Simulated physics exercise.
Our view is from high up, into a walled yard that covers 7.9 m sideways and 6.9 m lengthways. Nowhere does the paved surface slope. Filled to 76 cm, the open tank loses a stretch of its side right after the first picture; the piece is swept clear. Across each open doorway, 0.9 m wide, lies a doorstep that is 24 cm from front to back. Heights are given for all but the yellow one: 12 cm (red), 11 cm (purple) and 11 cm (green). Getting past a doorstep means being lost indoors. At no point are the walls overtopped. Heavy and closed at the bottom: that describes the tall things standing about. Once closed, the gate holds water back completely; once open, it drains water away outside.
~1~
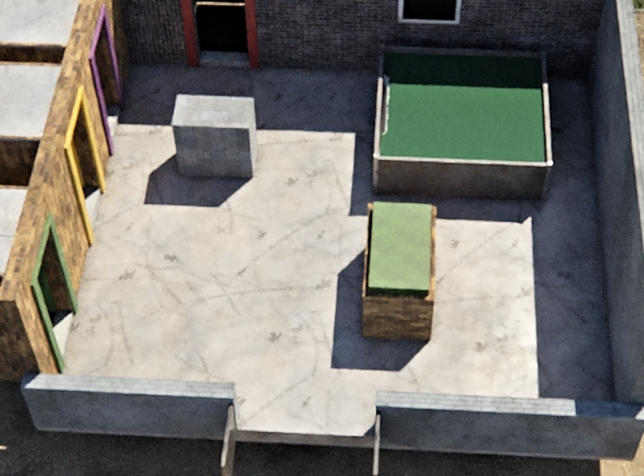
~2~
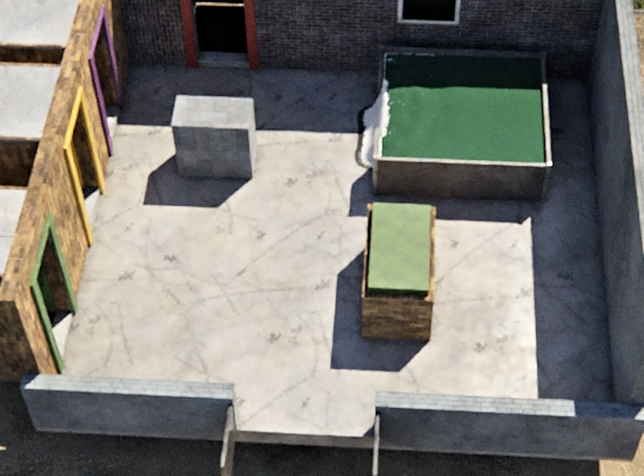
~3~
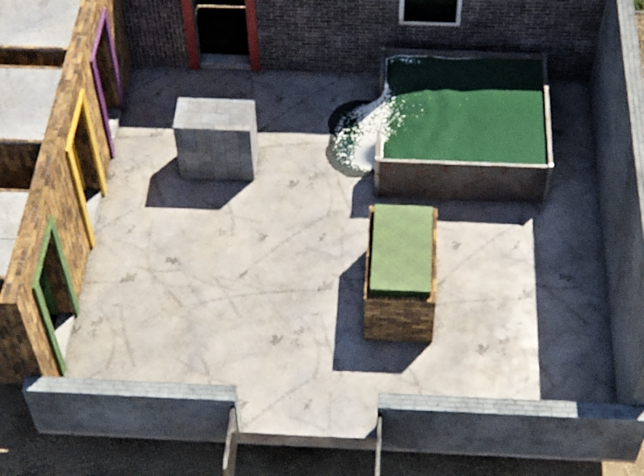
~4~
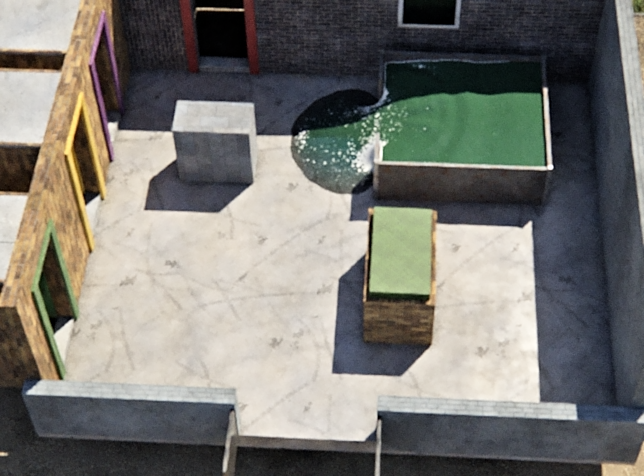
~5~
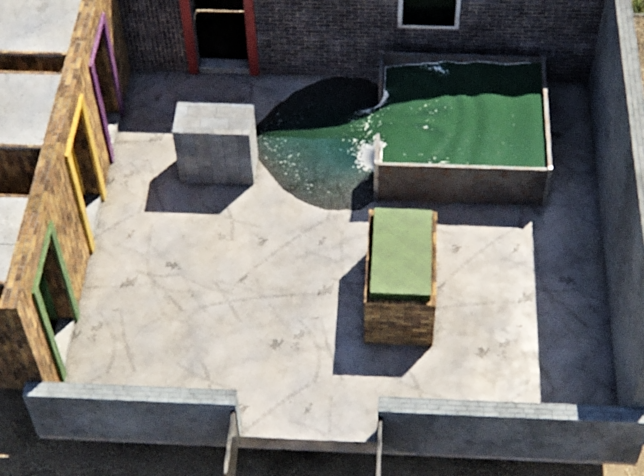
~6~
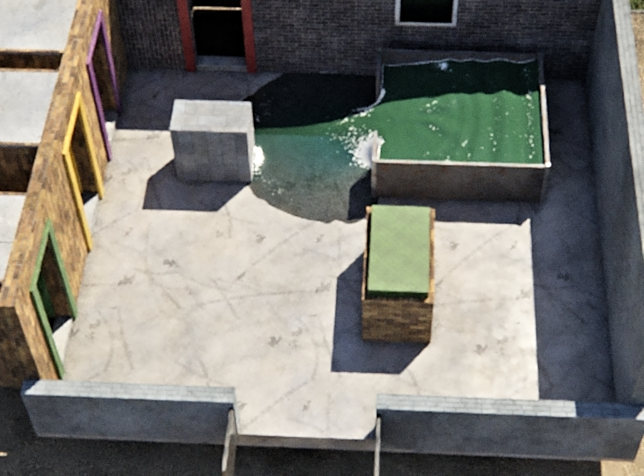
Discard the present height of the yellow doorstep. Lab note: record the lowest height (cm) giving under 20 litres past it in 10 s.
Lowest height: 5.5 cm.
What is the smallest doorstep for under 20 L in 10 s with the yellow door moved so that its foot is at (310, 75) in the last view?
It needs about 12.0 cm.
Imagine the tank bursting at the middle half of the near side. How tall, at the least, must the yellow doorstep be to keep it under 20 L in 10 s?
I'd say close to 9.5 cm.
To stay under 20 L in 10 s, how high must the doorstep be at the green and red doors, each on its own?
Roughly 15 cm for the green door and roughly 18 cm for the red door.
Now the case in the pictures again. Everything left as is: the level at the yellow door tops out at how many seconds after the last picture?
Peak: Close to 2.8 s.
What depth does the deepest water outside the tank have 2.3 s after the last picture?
44 cm.
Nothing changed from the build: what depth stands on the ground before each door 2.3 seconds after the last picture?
Door by door, in centimetres - red 15, purple 27, green 11, yellow 5.
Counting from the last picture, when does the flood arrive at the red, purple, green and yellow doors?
Red: 0.3 s; purple: 0.4 s; green: 1.8 s; yellow: 1.4 s.
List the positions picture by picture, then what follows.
The open tank at (462, 107) is whole and still, 76 cm deep; the yellow door at (86, 173) is dry, in the first frame.
Water pours out at (380, 126) and has run 0.3 m, to (360, 159); about 7 cm deep outside, 76 cm at the back, in the second frame.
The front is at (332, 157), 0.8 m from the gap at (381, 129); 1.0 m2 of floor is wet, 76 cm left at the back, in the third frame.
The gap is at (380, 132), the front 1.4 m out at (295, 151); the back of the open tank holds 76 cm, in the fourth frame.
The gap is at (381, 132), the front 2.0 m out at a hidden place; the back of the open tank holds 76 cm, in the fifth frame.
The gap is at (378, 129), the front 2.7 m out at a hidden place; the back of the open tank holds 73 cm; the yellow door at (84, 179), 4.8 m from the gap, is still 2.4 m from the nearest water, in the sixth frame.
Then, 0.7 s after the last picture water covers 25 % of the floor, deepest (42 cm) near (363, 138); it has not reached the yellow door.
Then, 2.3 s after the last picture water covers 50 % of the floor, deepest (44 cm) near (124, 92); 5 cm at the yellow door, 0 litres in over its 17 cm doorstep.
Then, 9.3 s after the last picture water covers 85 % of the floor, deepest (16 cm) near (126, 85); 6 cm at the yellow door, 0 litres in over its 17 cm doorstep.
At the yellow door as built, the water peaked near 11 cm, 2.7 s after the last picture.
Run again over the same 10 s with other heights there, 36 litres in over 4 cm, 10 litres over 6.5 cm. The limit of 20 litres is kept from about 5.5 cm up.
